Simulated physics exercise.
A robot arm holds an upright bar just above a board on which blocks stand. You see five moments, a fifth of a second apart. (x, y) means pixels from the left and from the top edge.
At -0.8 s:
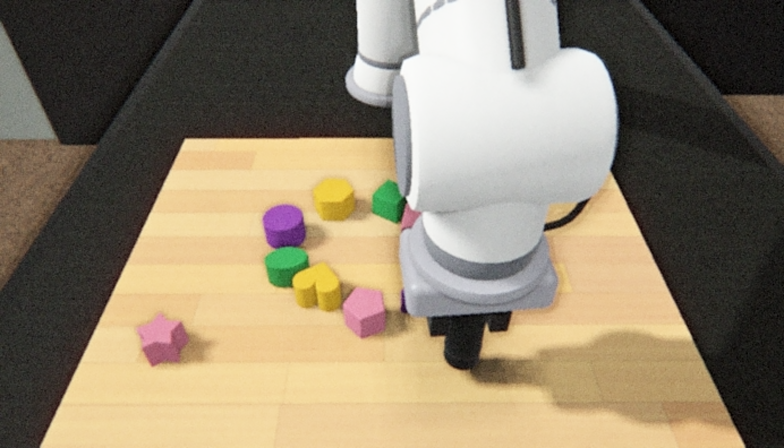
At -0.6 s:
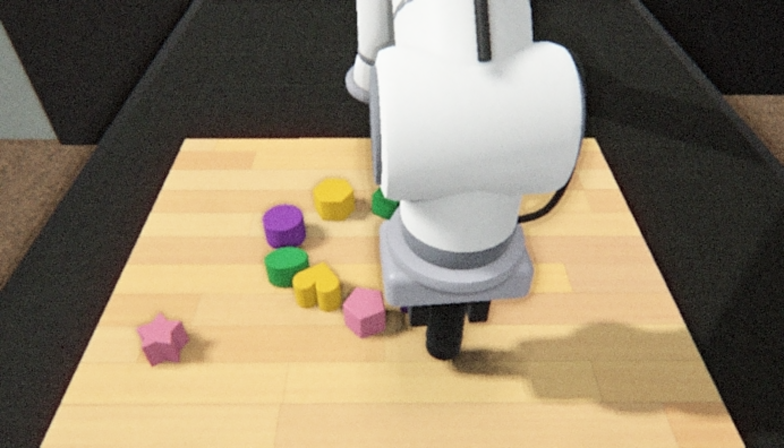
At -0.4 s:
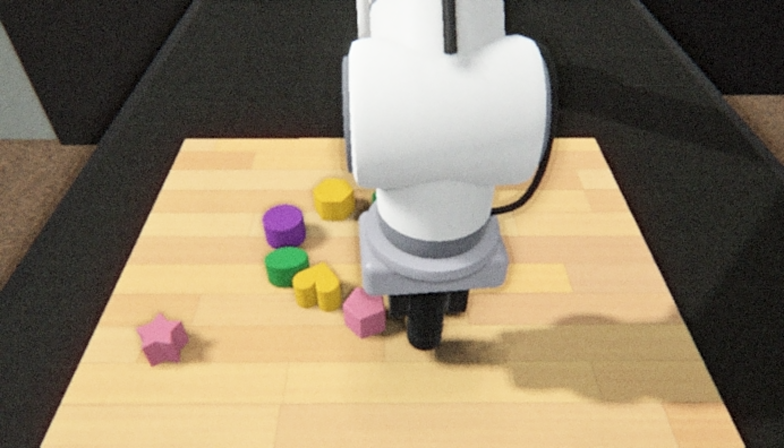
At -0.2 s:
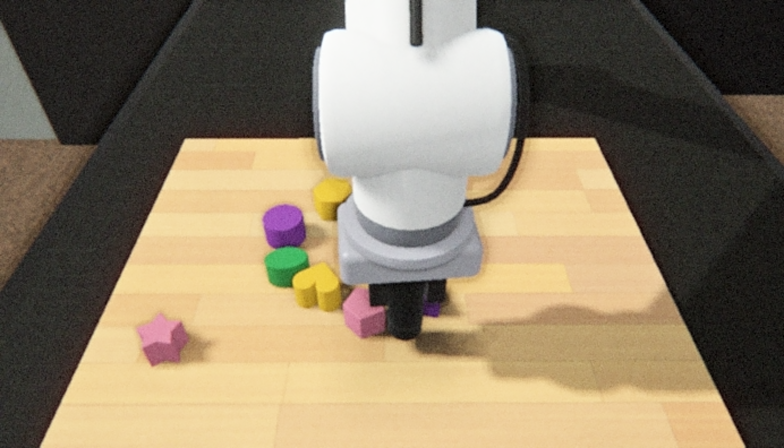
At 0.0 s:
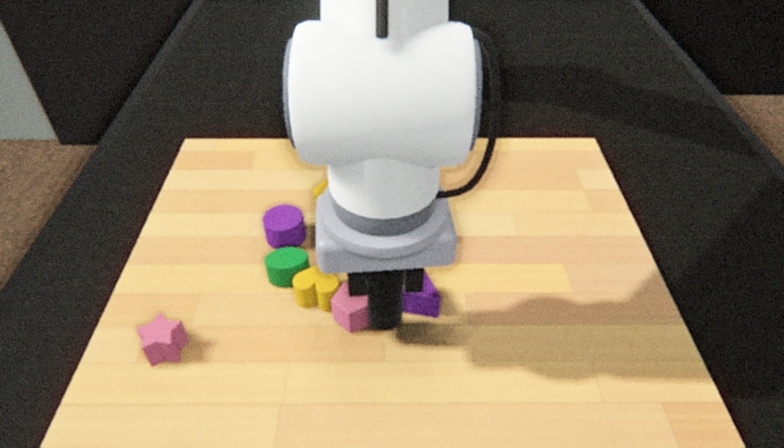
The clip shows a robot arm holding a dark upright bar over a wooden board of colourful blocks, moving it steadily left and slightly toward the back, up to the pink pentagonal block, as a purple block comes into view.
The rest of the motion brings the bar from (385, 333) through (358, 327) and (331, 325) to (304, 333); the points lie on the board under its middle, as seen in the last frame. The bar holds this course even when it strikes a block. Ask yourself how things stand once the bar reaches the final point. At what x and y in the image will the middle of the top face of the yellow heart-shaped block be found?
Its top centre is at about (296, 256).
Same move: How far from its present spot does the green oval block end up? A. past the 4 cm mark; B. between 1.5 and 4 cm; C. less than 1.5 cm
Option B.
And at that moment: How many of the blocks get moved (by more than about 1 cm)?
I'd say three or more blocks get moved.
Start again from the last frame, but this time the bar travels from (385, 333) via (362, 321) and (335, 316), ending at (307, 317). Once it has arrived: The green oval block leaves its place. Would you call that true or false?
That statement is accurate.
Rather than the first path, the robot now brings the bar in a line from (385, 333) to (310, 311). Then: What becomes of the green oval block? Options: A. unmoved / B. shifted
My answer is option B.
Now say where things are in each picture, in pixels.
In the first frame, lower end of the bar (461, 356), tops of blocks, green oval block (286, 257), yellow heart-shaped block (317, 278), pink pentagonal block (365, 302), purple triangle hidden.
In the second frame, bar (443, 347), blocks as before.
In the third frame, bar (424, 338), blocks as before.
In the fourth frame, bar (405, 328), blocks as before.
In the fifth frame, bar (385, 318), green oval block (286, 257), yellow heart-shaped block (317, 278), pink pentagonal block partly hidden, purple triangle partly hidden.
The first path, step by step. Halfway along, bar (344, 310); green oval block (270, 247); yellow heart-shaped block (296, 261); pink pentagonal block (323, 281), turned 35° clockwise.
At the end, bar (302, 319); green oval block (267, 245), turned 15° anticlockwise; yellow heart-shaped block (296, 256), turned 20° anticlockwise; pink pentagonal block (315, 280), turned 75° clockwise; purple triangle not moved.
